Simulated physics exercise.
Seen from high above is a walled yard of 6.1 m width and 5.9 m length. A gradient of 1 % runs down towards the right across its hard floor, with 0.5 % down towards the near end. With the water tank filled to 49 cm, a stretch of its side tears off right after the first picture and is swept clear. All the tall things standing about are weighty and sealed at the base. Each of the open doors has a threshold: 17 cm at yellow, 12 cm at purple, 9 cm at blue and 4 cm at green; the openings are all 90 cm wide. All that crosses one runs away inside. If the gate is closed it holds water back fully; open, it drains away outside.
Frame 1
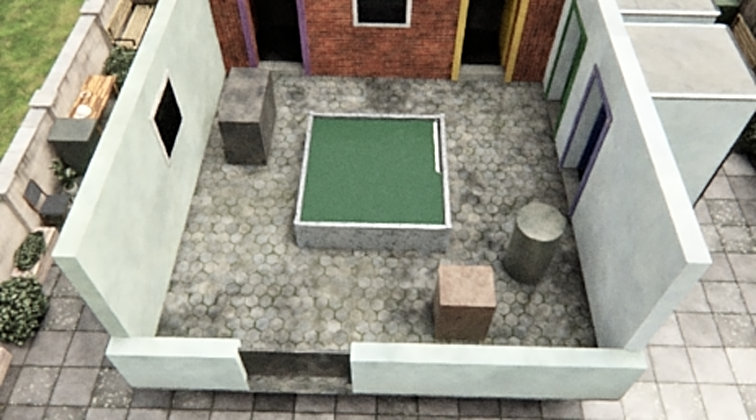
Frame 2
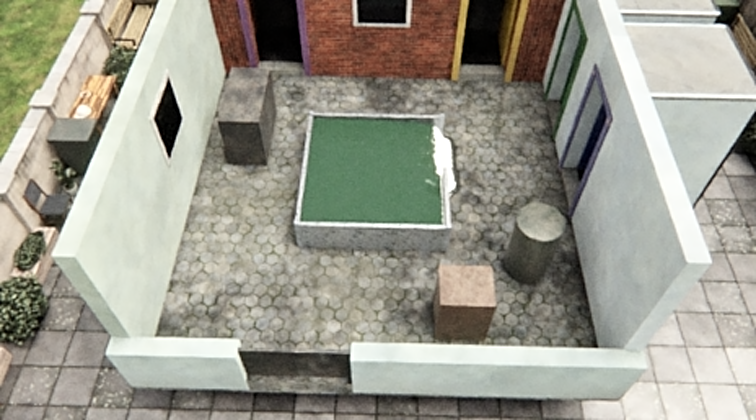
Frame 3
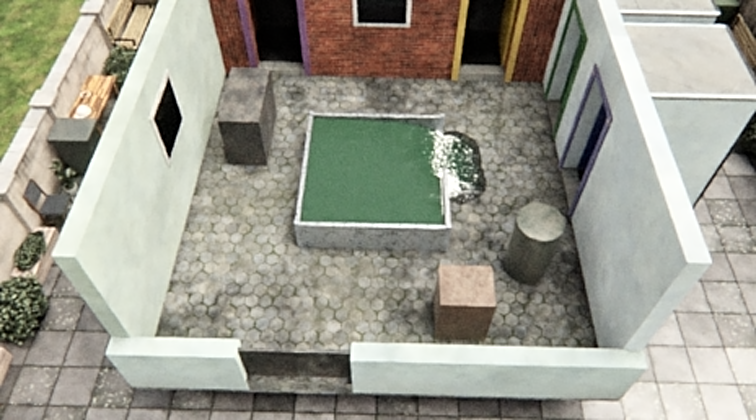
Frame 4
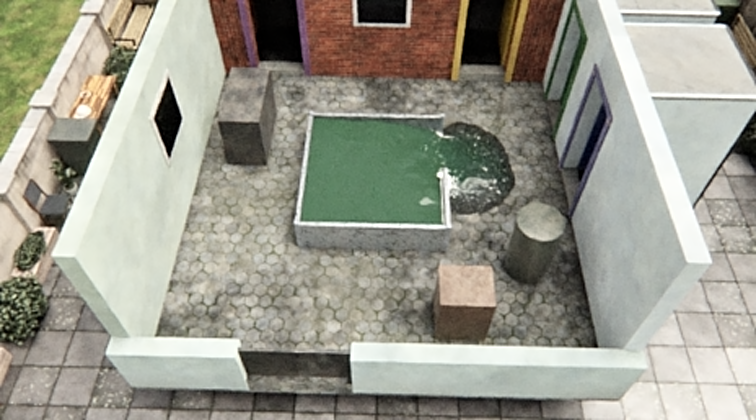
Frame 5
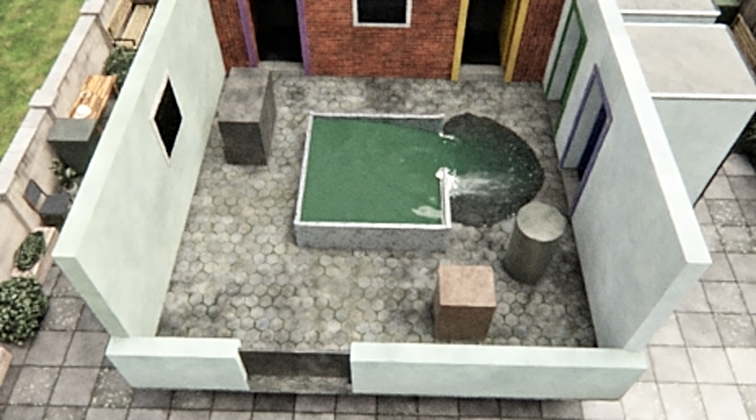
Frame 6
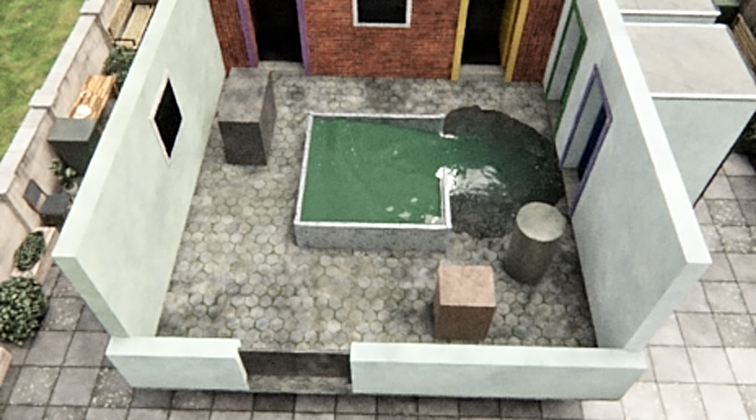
A walled courtyard with pale green walls, a red brick back wall and grey hexagonal paving is seen from high above by a still camera. A square tank of green water sits in the middle, with a dark grey block to its left, and a grey cylinder and a reddish-brown block to its right and front. The tank's right side breaks open, and water gushes out in white foam, spreading rightward in a widening dark pool.
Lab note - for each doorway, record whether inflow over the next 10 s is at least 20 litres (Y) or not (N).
The yellow door will most likely respect the limit; the purple door will most likely respect the limit; the blue door will most likely bust the limit; the green door will most likely bust the limit.
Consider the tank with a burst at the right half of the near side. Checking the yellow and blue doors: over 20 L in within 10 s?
Versus the limit - yellow: Within, blue: Within.
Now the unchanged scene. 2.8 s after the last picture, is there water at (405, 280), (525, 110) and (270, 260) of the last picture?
Listed in sequence, the spots are bone dry, drenched and bone dry.
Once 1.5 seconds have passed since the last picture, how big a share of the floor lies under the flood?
Wet share: Near 25 percent.
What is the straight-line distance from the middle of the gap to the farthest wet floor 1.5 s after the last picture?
That works out near 3.6 m.
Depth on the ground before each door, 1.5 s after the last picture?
Depths in cm: Yellow 5, purple 0, blue 26, green 18.
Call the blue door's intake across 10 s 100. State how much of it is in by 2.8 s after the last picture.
Roughly 65 percent is in by then.
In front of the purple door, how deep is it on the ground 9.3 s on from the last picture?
I'd put it near 5.0 cm.
Then, 0.7 s after the last picture water covers 20 % of the floor and is deepest (30 cm) near (446, 152); yellow door not reached, purple door not reached, blue door 21 cm at the sill, 33 L in, green door 15 cm at the sill, 6 L in.
Then, 1.5 s after the last picture water covers 25 % of the floor and is deepest (31 cm) near (536, 86); yellow door 5 cm at the sill, 0 L in, purple door not reached, blue door 26 cm at the sill, 104 L in, green door 18 cm at the sill, 66 L in.
Then, 2.8 s after the last picture water covers 35 % of the floor and is deepest (23 cm) near (536, 86); yellow door 9 cm at the sill, 0 L in, purple door not reached, blue door 20 cm at the sill, 204 L in, green door 18 cm at the sill, 175 L in.
Then, 5.3 s after the last picture water covers 65 % of the floor and is deepest (16 cm) near (551, 163); yellow door 10 cm at the sill, 0 L in, purple door 2 cm at the sill, 0 L in, blue door 14 cm at the sill, 278 L in, green door 14 cm at the sill, 307 L in.
Then, 9.3 s after the last picture water covers 95 % of the floor and is deepest (11 cm) near (593, 374); yellow door 7 cm at the sill, 0 L in, purple door 5 cm at the sill, 0 L in, blue door 10 cm at the sill, 304 L in, green door 10 cm at the sill, 412 L in.
